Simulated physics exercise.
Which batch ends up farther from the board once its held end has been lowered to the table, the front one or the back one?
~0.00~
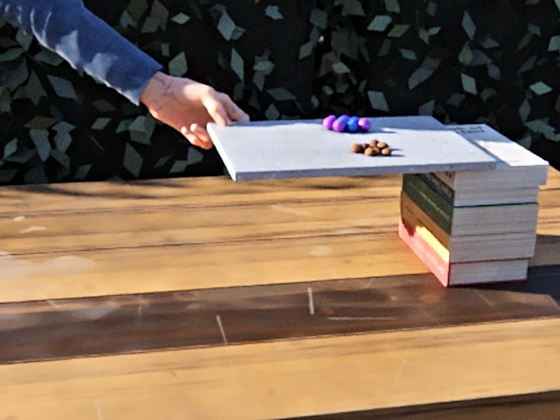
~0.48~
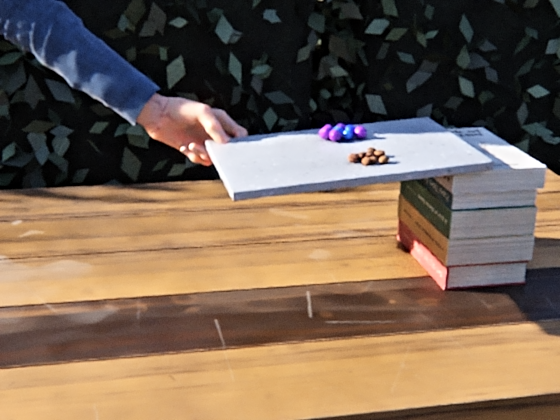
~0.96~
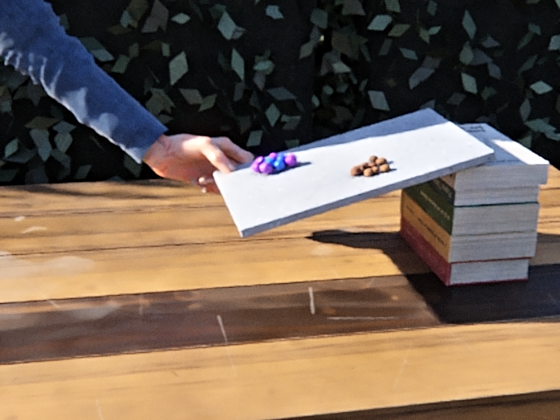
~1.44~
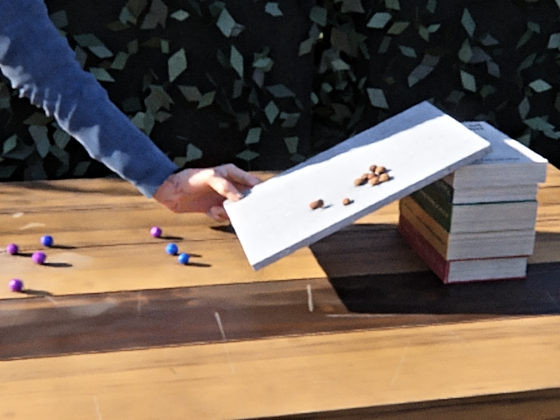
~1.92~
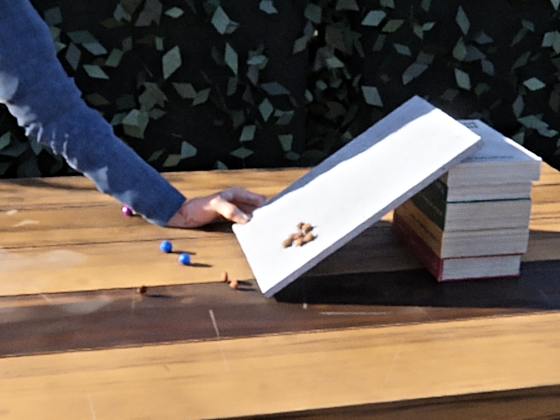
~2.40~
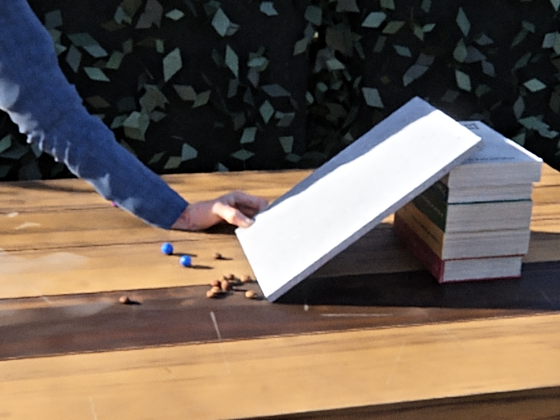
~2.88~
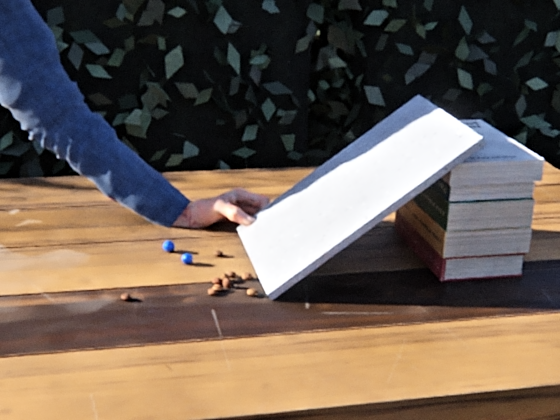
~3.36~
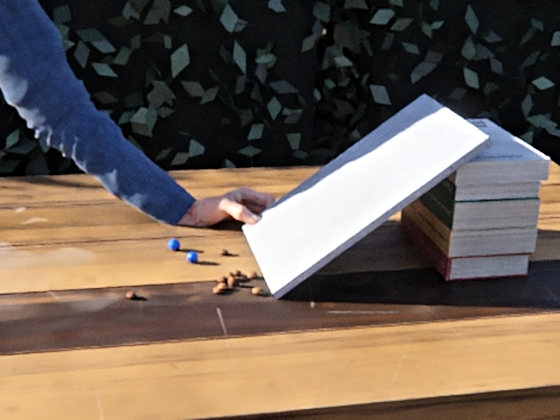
The back batch, made up of the purple and blue balls, ends up farther away. Most of the brown pieces from the front stay near the foot of the board.
